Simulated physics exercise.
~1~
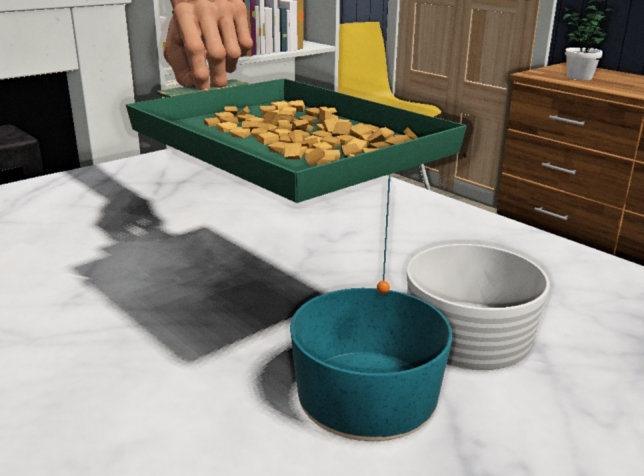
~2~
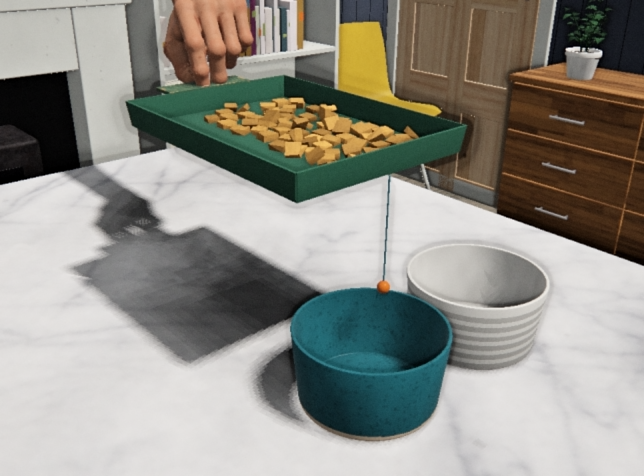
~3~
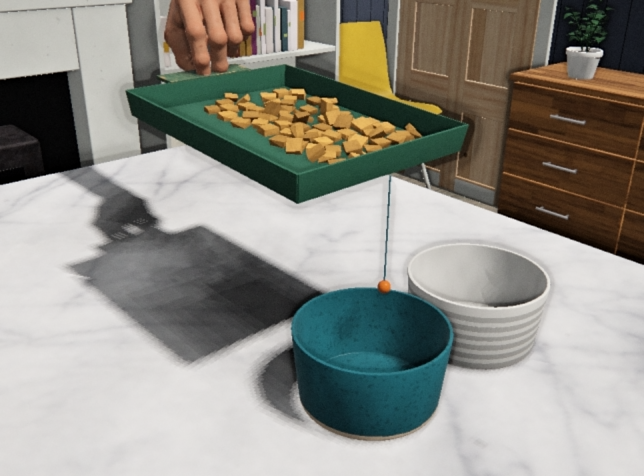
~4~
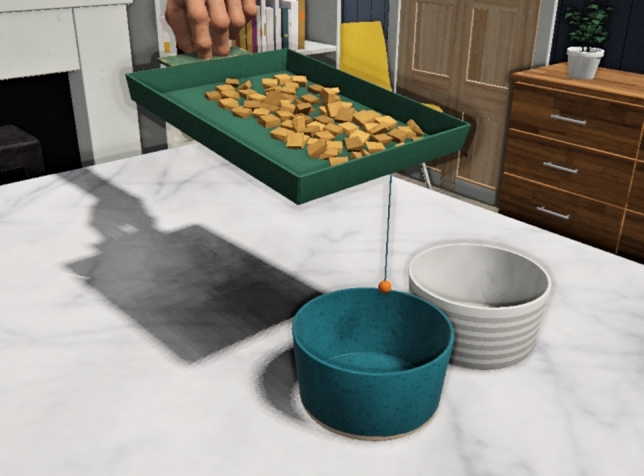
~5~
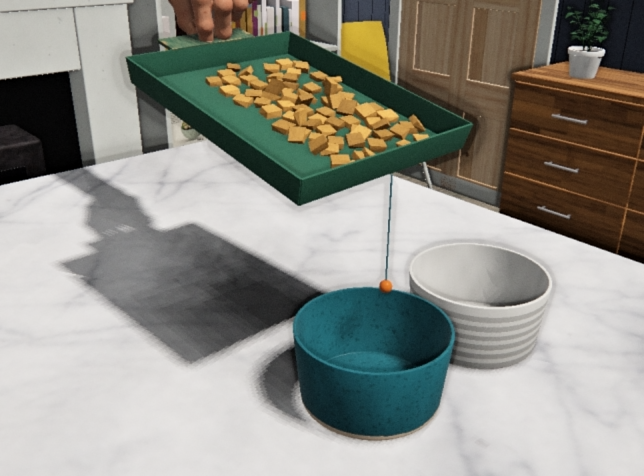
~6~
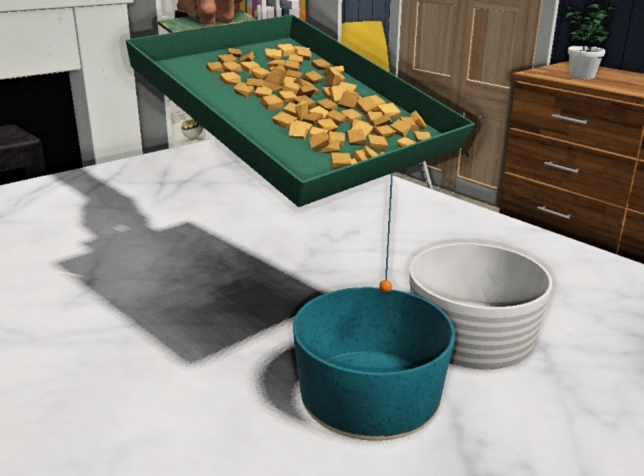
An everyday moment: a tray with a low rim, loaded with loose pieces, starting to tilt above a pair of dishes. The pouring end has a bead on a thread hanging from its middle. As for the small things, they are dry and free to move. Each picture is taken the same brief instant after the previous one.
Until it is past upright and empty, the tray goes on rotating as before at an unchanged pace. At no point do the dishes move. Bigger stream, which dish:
Left.
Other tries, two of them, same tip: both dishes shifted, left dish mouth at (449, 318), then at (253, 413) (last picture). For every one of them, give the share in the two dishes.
First placement near 60 percent, second near 70 percent.
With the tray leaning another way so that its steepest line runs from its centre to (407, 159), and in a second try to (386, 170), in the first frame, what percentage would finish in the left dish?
First heading roughly 10 %, second roughly 40 %.
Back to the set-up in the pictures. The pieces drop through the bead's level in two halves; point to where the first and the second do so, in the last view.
Earlier portion about (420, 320); later portion about (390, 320).
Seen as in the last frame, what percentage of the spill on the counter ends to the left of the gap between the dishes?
20 %, roughly.
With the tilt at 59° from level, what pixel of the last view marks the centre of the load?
Centre estimate: (366, 122).
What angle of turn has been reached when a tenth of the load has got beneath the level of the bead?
Roughly 110°.
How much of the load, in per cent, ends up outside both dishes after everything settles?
Around 40 %.
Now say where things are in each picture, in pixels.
Corners of the pouring end (297, 171) and (461, 125), level; middle of the load (321, 136), cereal squares; left dish (429, 392); right dish (532, 327); bead on its thread (383, 287), in the first frame.
Corners of the pouring end (297, 171) and (462, 125), level; middle of the load (321, 134), in the second frame.
Corners of the pouring end (298, 172) and (463, 124), tipped barely, lowest at the left corner; middle of the load (322, 129), in the third frame.
Corners of the pouring end (300, 174) and (465, 124), tipped a little, lowest at the left corner; middle of the load (324, 122), in the fourth frame.
Corners of the pouring end (302, 176) and (468, 123), tipped a little, lowest at the left corner; middle of the load (325, 113), in the fifth frame.
Corners of the pouring end (303, 179) and (470, 123), tipped clearly, lowest at the left corner; middle of the load (327, 106); left dish (432, 392); right dish (535, 326), in the sixth frame.
Just after the last frame, tray tipped steeply; every one on the tray.
A moment on, tray tipped right over; almost all on the tray; about a tenth in the left dish; just a few in the air.
Further on, tray tipped past a quarter turn; roughly two thirds in the left dish; just a few in the right dish; roughly a third outside both.
When it is over, tray tipped past a quarter turn; roughly two thirds in the left dish; just a few in the right dish; roughly a third outside both.
